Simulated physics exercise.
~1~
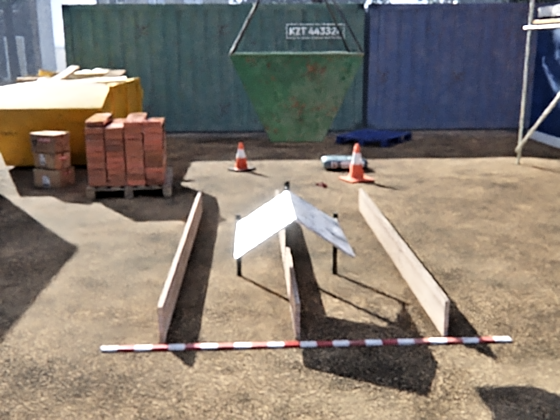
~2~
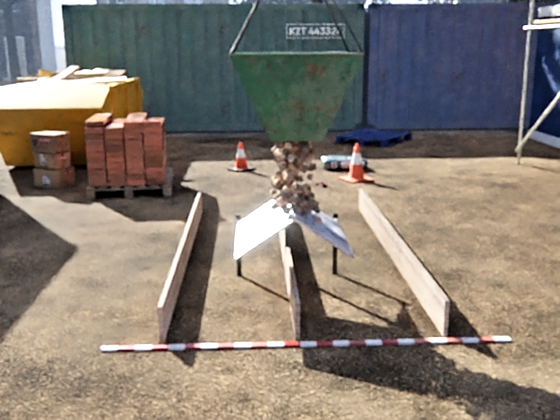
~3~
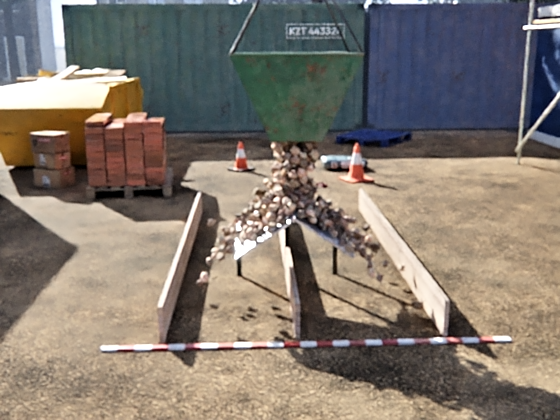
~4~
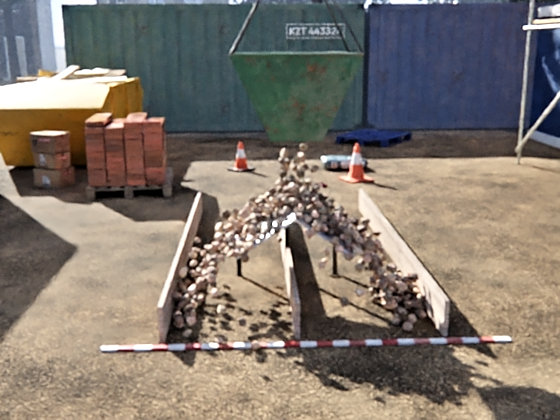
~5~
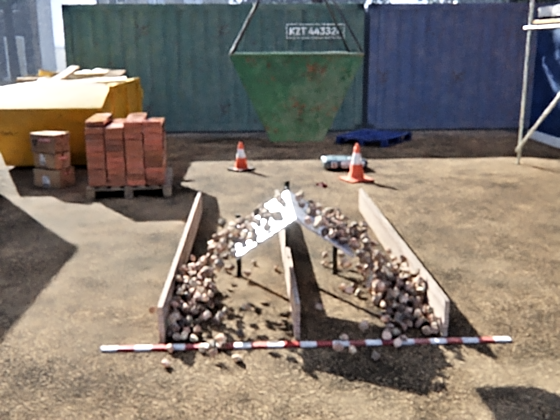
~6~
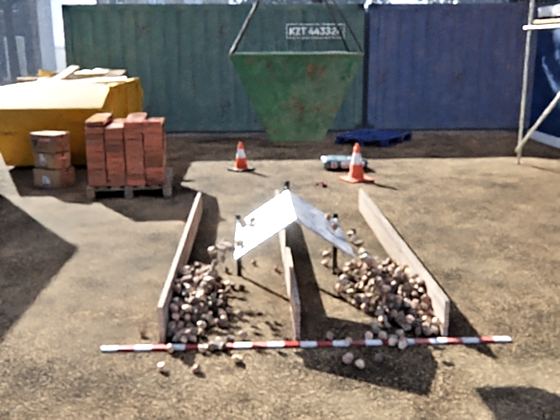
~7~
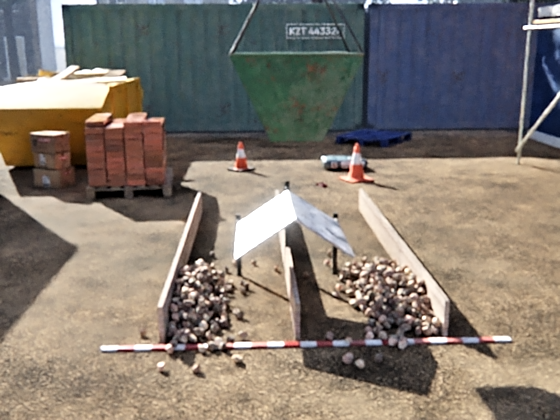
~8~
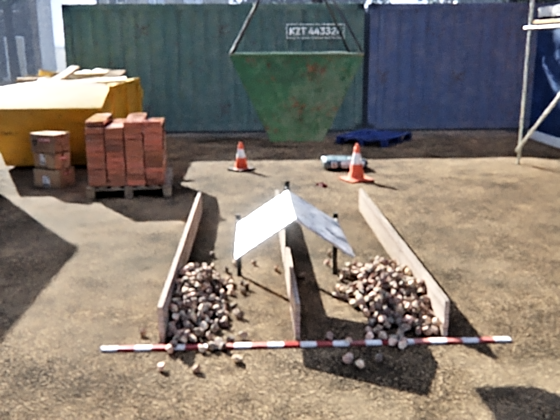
In a yard, stones drop from a green skip, split over steel slopes, and settle in two bays.
